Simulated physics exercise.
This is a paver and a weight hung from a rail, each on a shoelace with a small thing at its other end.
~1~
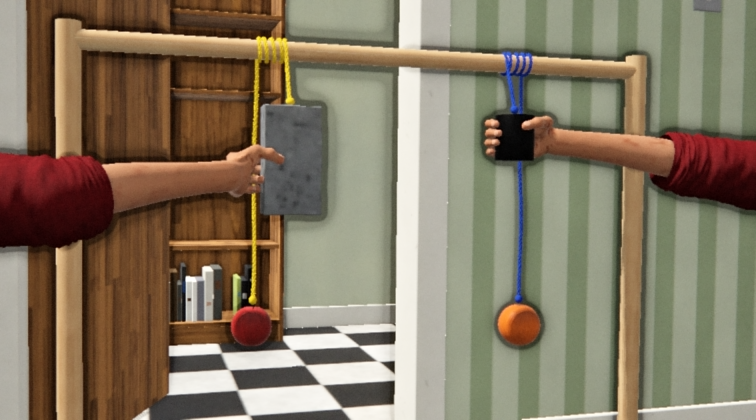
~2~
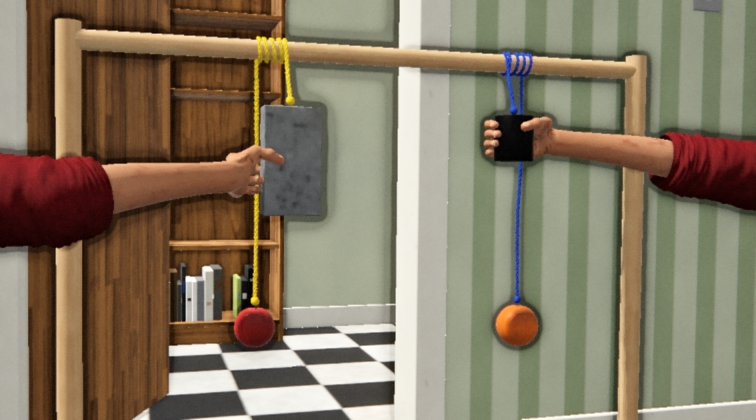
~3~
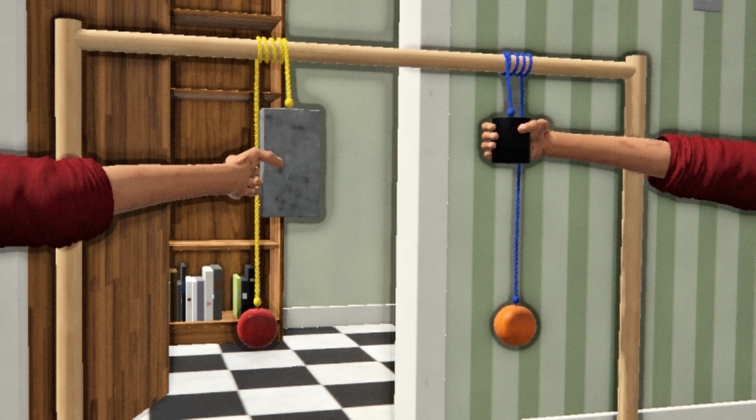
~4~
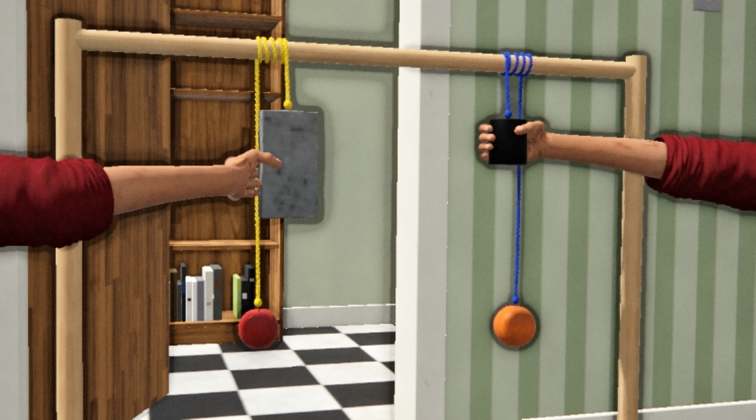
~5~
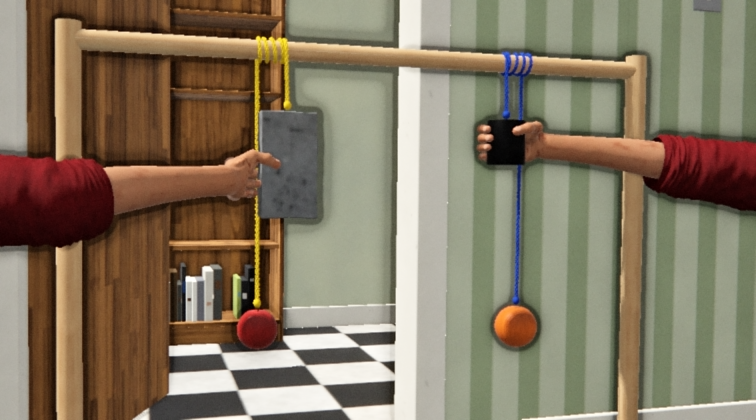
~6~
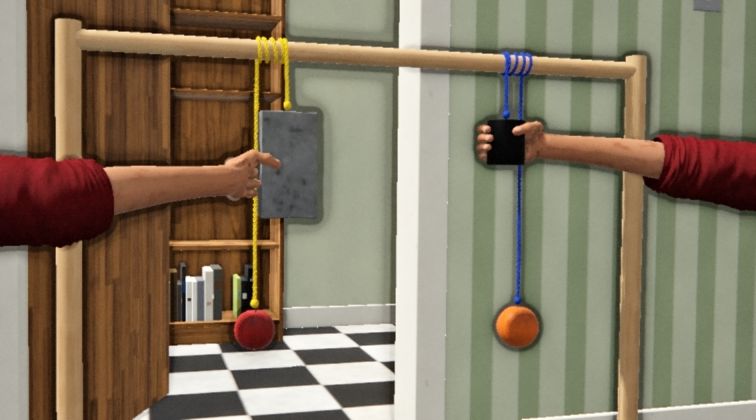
In a room, two hands hold blocks tied to hanging fruit that barely sway.
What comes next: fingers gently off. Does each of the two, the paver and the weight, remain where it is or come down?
Paver: Still hanging, weight: Still hanging.
Then, 0.36 s later than the last view, paver in the air near (285, 161); weight in the air near (508, 125).
Then, 0.80 s later than the last view, paver in the air near (284, 159); weight in the air near (511, 130).
Finally, paver in the air near (284, 156); weight in the air near (511, 130). The paver is held and the weight keeps its height.
